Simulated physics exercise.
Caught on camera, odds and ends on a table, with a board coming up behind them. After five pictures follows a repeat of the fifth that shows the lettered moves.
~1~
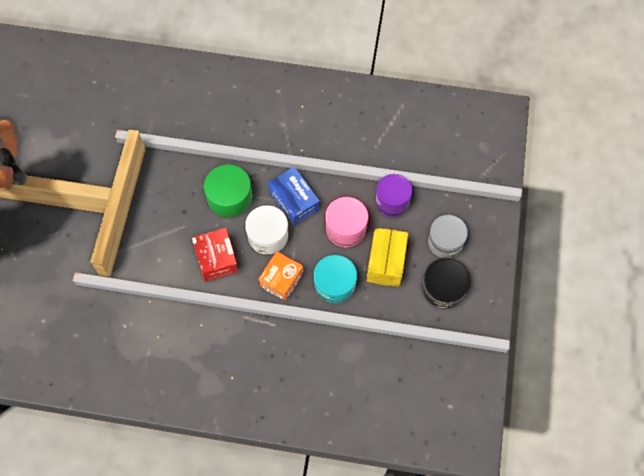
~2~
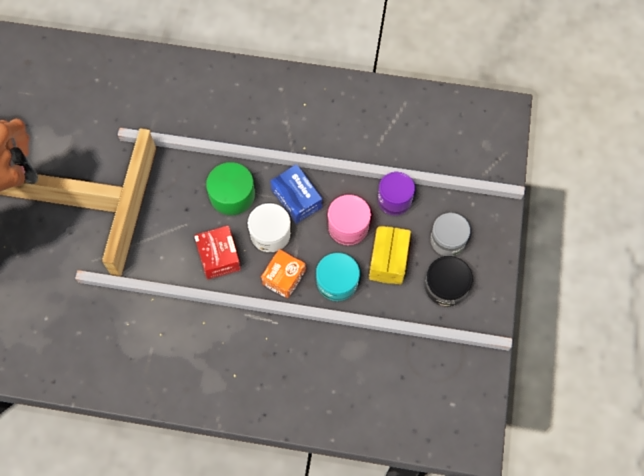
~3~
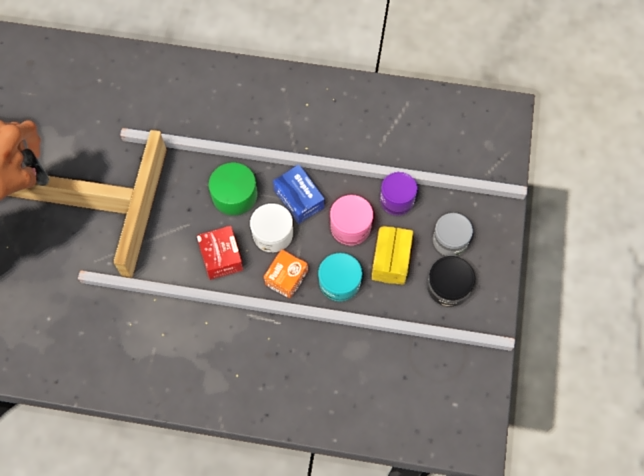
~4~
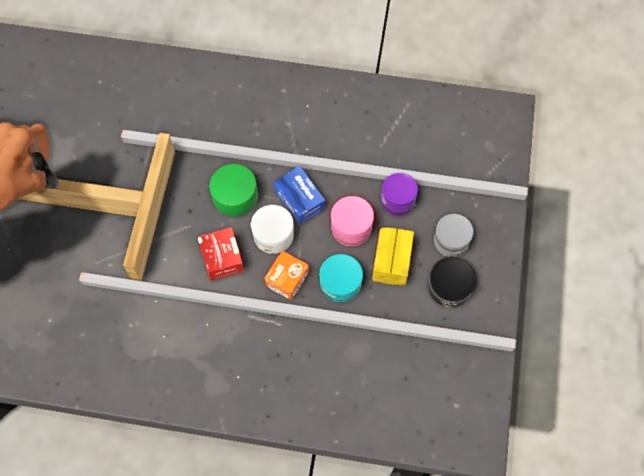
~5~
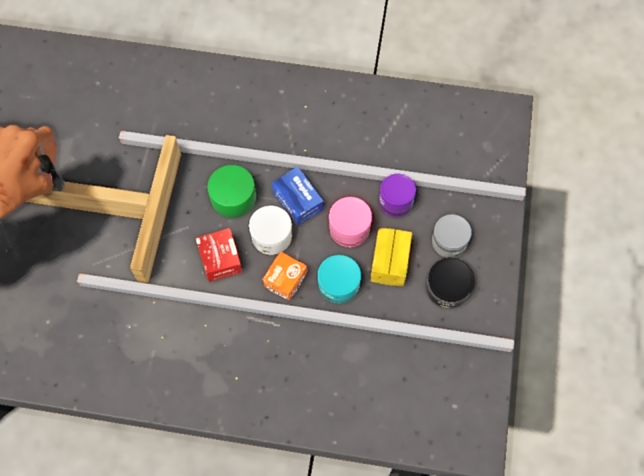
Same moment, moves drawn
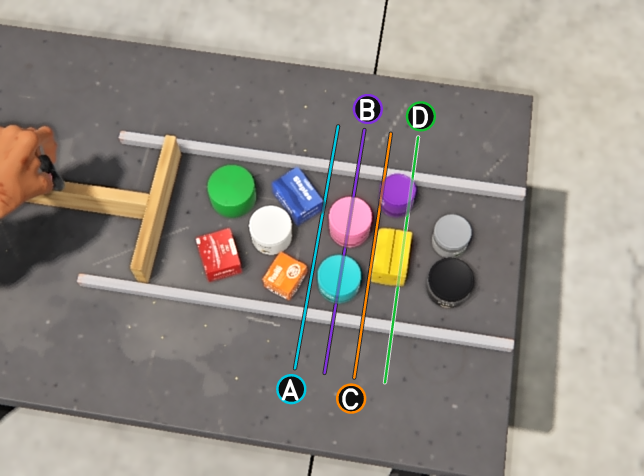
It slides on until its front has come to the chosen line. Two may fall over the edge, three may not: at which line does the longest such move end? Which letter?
No third one falls up to D.
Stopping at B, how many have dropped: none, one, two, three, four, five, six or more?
The count is none.
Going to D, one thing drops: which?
It is the black jar.
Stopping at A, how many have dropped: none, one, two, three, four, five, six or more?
In all, none.
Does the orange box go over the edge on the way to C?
By then, no.
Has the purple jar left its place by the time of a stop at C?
Yes.
On the copy, A at (318, 240); B at (346, 244); C at (374, 248); D at (403, 252).
On D. First, board (241, 213); blue box (319, 192); orange box (291, 277).
Then, board (331, 226); black jar (476, 297); grey jar (466, 234).
Finally, board (400, 236); black jar over the edge; grey jar (524, 239); one fallen.
By contrast, A is within the limit but short; B is within the limit but short; C is within the limit but short.
